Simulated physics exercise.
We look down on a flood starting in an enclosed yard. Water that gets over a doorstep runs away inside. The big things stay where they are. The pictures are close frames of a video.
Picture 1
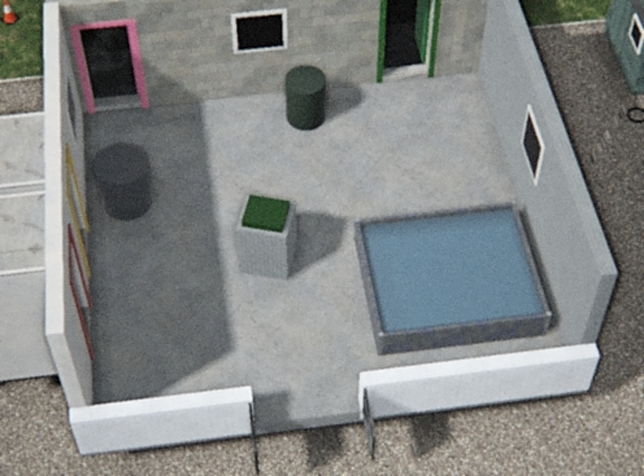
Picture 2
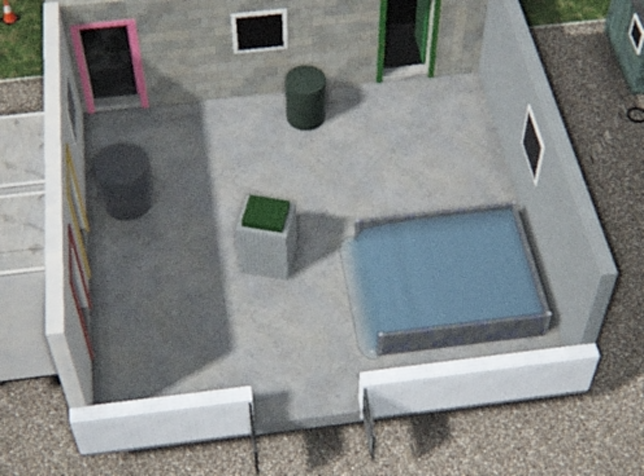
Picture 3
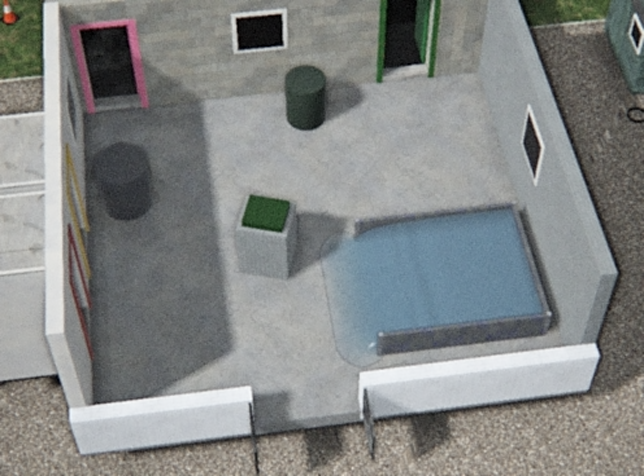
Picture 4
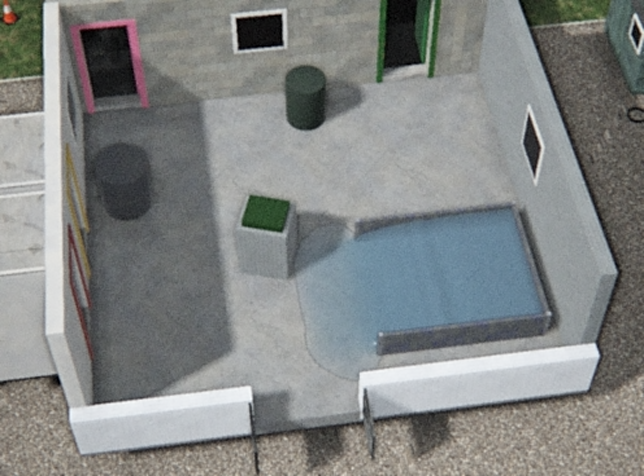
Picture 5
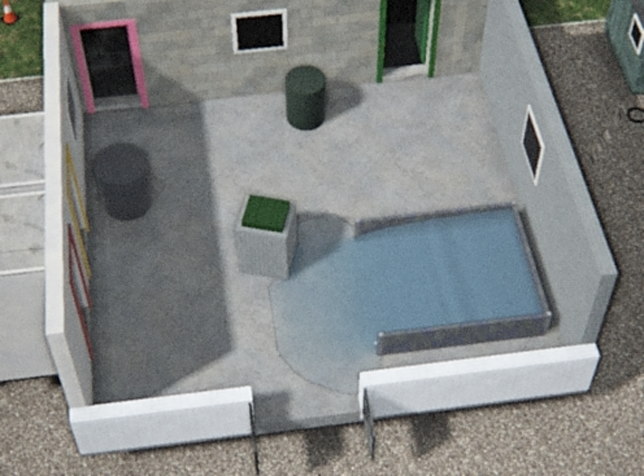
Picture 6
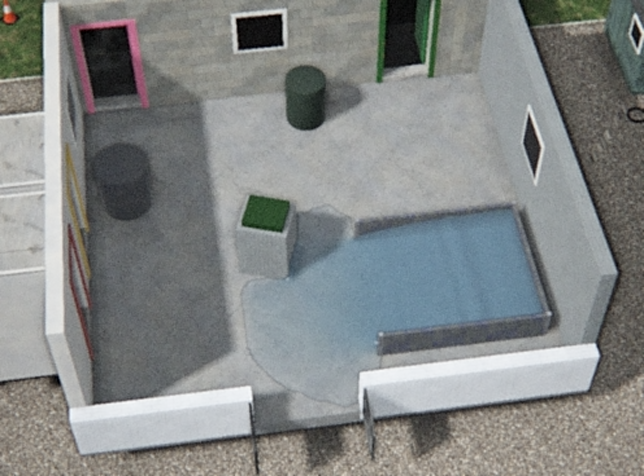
Water poured out of the open left side of a blue tank in a walled yard, then spread across the grey floor toward the left and around a pale block with a green top.
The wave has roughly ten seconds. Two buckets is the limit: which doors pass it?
The yellow door stays under that; the red door takes more than that; the green door stays under that; the pink door stays under that.
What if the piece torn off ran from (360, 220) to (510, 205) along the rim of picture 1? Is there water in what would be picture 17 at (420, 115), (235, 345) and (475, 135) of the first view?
One after the other: Covered, no water, flooded.
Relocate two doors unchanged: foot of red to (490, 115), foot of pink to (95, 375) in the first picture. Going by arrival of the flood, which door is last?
The one in red.
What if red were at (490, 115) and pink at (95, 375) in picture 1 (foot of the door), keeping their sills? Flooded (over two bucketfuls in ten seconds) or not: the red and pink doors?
My reading: The red door takes less; the pink door takes more.
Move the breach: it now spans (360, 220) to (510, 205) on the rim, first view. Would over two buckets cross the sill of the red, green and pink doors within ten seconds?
One by one: The red door takes less; the green door is over; the pink door lets less in.
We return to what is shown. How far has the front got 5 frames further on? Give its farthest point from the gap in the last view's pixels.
Near (137, 357).
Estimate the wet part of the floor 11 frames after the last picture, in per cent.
About 40 per cent.
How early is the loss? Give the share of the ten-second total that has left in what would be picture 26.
Close to 25 %.
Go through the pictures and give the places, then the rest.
The water tank at (450, 269) is whole and still, in the first frame.
Water pours out at (370, 290) and has run to (348, 241), in the second frame.
The front is at (336, 237), out from the gap at (369, 291), in the third frame.
The front is at (315, 234), out from the gap at (369, 291), in the fourth frame.
The front is at (314, 377), out from the gap at (369, 292), in the fifth frame.
The front is at (264, 364), out from the gap at (369, 292), in the sixth frame.
A moment on, water covers 25 % of the floor; the yellow door not reached, the red door not reached, the green door not reached, the pink door not reached.
Next, water covers 40 % of the floor; the yellow door not reached, the red door under two buckets in, the green door not reached, the pink door not reached.
Then, water covers 60 % of the floor; the yellow door wet at the sill, nothing in, the red door over two buckets in, the green door not reached, the pink door not reached.
Later, water covers 75 % of the floor; the yellow door wet at the sill, nothing in, the red door far over two buckets in, the green door wet at the sill, nothing in, the pink door wet at the sill, nothing in.
In the end, water covers 90 % of the floor; the yellow door under two buckets in, the red door far over two buckets in, the green door wet at the sill, nothing in, the pink door under two buckets in.
